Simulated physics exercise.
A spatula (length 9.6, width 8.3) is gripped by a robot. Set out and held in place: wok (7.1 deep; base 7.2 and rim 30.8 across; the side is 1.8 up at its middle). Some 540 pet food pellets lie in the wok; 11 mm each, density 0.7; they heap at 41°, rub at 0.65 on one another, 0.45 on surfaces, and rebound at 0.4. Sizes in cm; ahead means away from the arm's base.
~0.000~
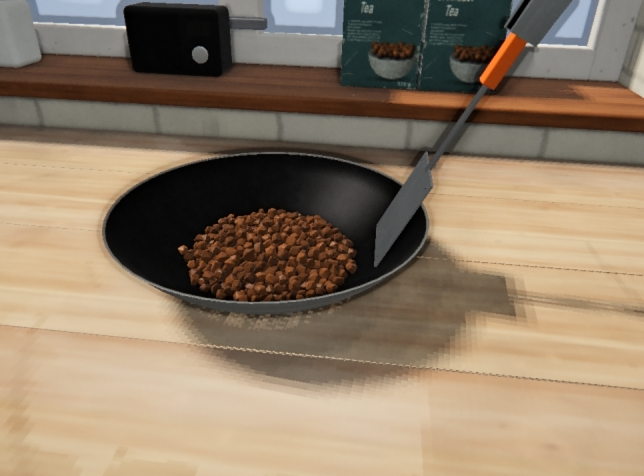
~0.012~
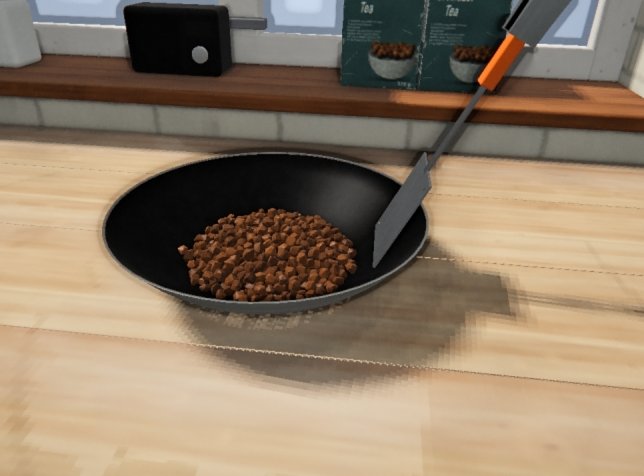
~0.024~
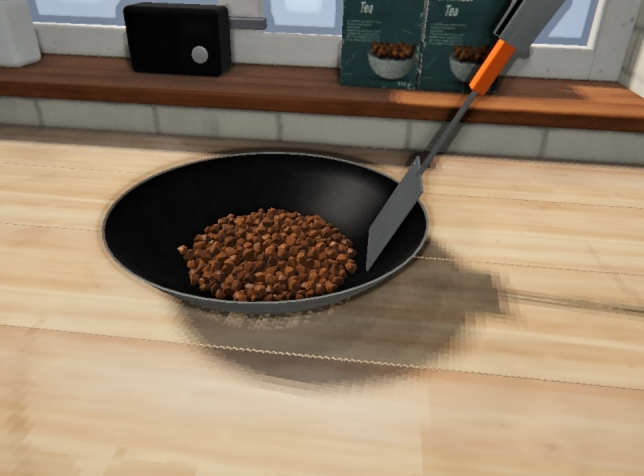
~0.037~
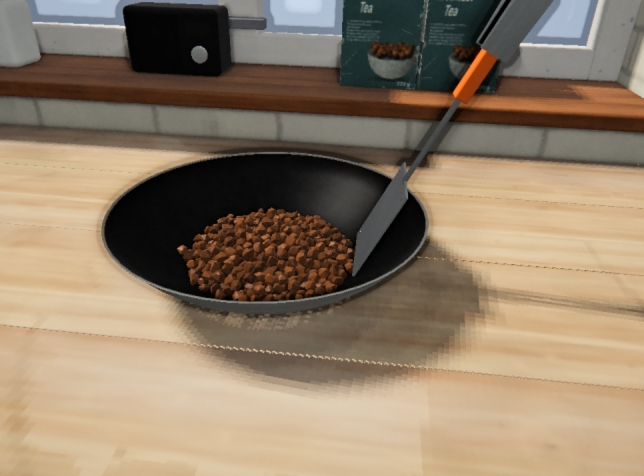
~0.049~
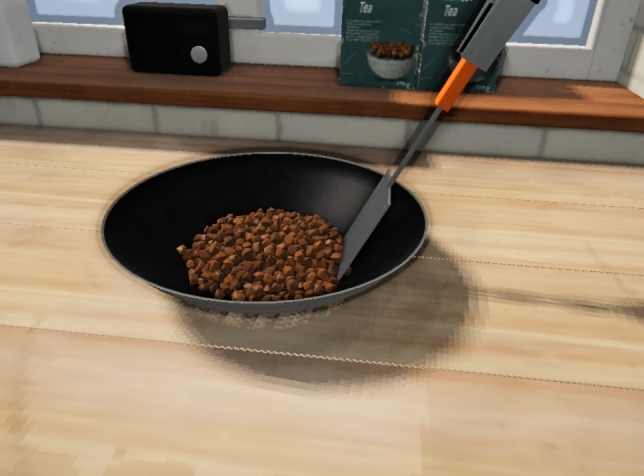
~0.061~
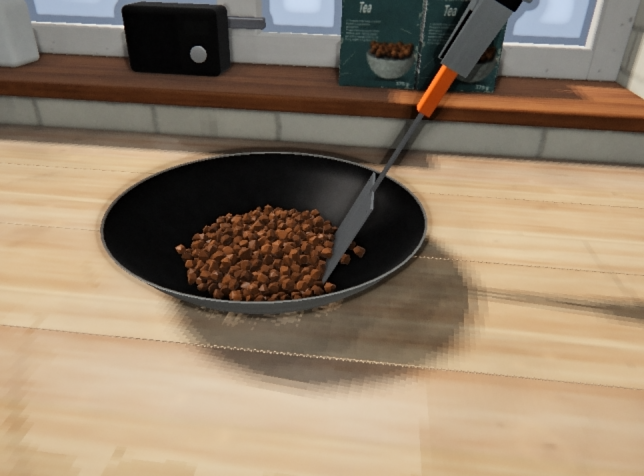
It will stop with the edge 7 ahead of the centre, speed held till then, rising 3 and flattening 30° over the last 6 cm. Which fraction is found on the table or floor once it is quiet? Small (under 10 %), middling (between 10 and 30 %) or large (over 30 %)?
A middling share, between 10 and 30 %, ends on the table or floor.
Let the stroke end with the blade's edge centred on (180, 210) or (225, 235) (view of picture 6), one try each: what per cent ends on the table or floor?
About 40 and 5 per cent.
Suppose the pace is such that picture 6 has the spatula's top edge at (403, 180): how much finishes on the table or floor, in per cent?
Some 0 per cent.
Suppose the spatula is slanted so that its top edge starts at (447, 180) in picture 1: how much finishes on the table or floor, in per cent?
About 15 per cent.
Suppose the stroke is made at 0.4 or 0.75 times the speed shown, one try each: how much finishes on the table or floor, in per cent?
About 0 and 5 per cent.
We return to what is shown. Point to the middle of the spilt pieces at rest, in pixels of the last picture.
Around (61, 244).
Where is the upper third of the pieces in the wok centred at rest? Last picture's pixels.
Near (165, 218).
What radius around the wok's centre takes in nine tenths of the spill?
Roughly 35 cm.
By 0.10 s, sloping 64°, highest piece 10 above the table; 538 in the wok.
By 0.13 s, sloping 56°, highest piece 15 above the table; 537 in the wok, 1 on the blade or in flight.
By 0.35 s, sloping 34°, highest piece 16 above the table; 440 in the wok, 23 on the table or floor, 75 on the blade or in flight.
By 1.40 s, sloping 34°, highest piece 8 above the table; 439 in the wok, 99 on the table or floor.
Final count, 439 in the wok, 99 on the table or floor. That is 18 % on the table or floor.
